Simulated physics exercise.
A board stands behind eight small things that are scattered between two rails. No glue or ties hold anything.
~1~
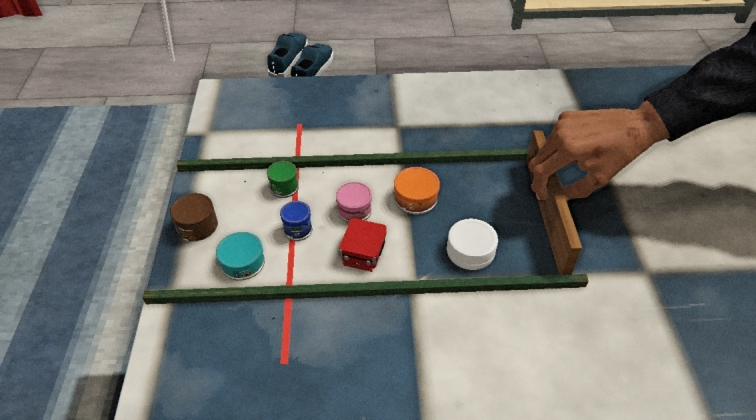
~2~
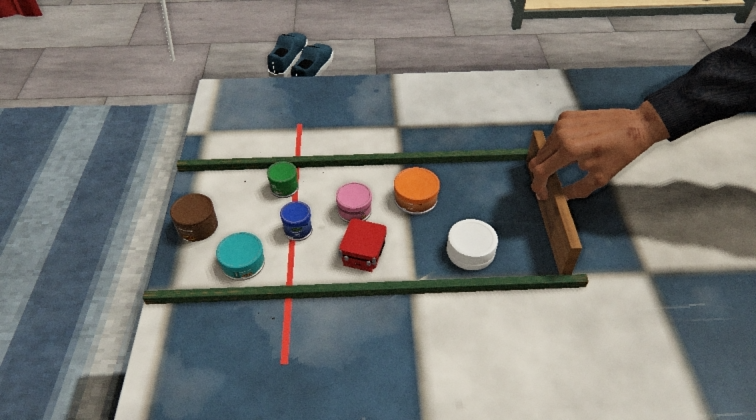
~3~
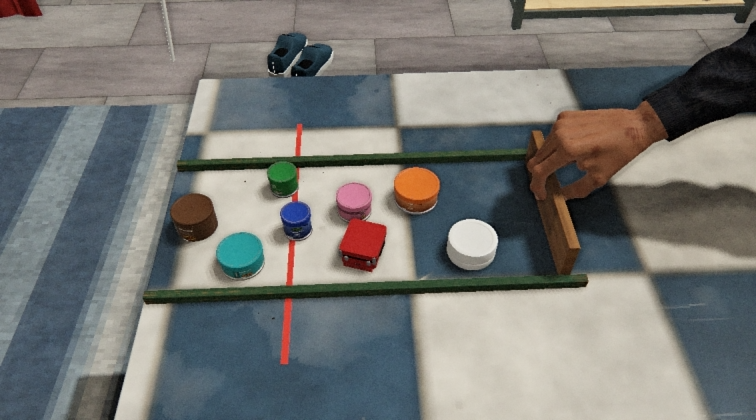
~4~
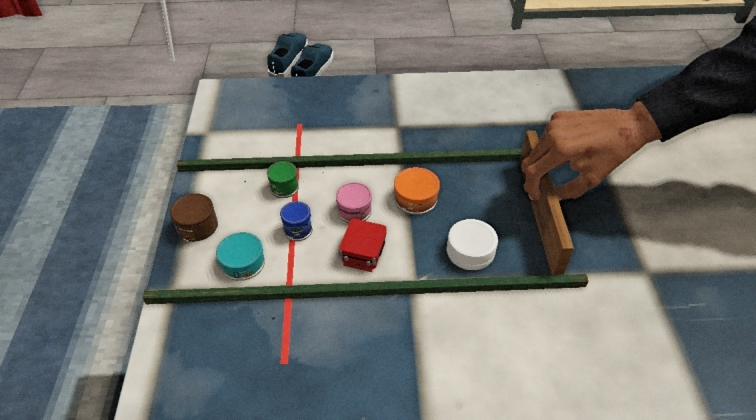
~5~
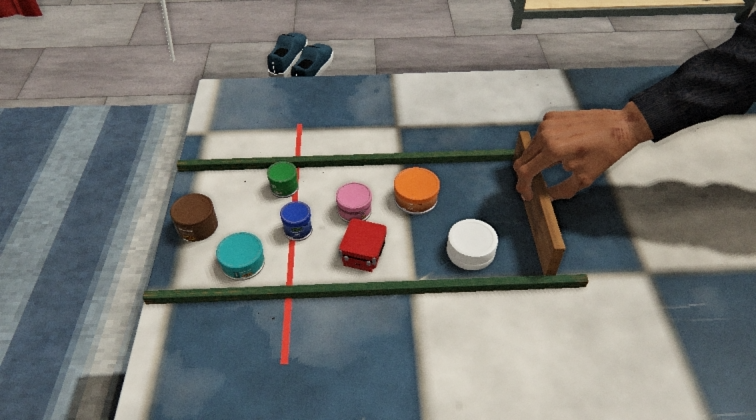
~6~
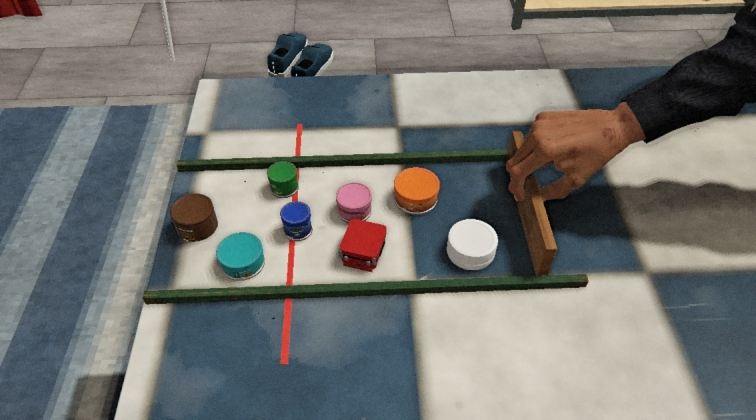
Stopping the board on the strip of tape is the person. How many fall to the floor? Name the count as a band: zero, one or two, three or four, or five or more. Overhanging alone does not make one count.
The count falls in the zero band.
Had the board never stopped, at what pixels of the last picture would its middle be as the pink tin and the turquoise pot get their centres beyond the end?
About (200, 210), and (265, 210) for the other.
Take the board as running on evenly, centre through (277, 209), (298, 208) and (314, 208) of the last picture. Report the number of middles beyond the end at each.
0, 0 and 0.
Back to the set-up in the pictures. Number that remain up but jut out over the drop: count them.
Count of overhanging things: 0.
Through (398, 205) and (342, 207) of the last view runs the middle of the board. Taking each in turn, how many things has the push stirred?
Counts: 4 / 6.
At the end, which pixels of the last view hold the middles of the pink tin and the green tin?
The pink tin at (241, 215), the green tin at (252, 172).
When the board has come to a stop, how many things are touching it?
The number is 2.
A little later, none off yet; brown tub at rest near (195, 218); turquoise pot at rest near (241, 256); green tin at rest near (283, 180).
When it is over, the number that fall off is zero.
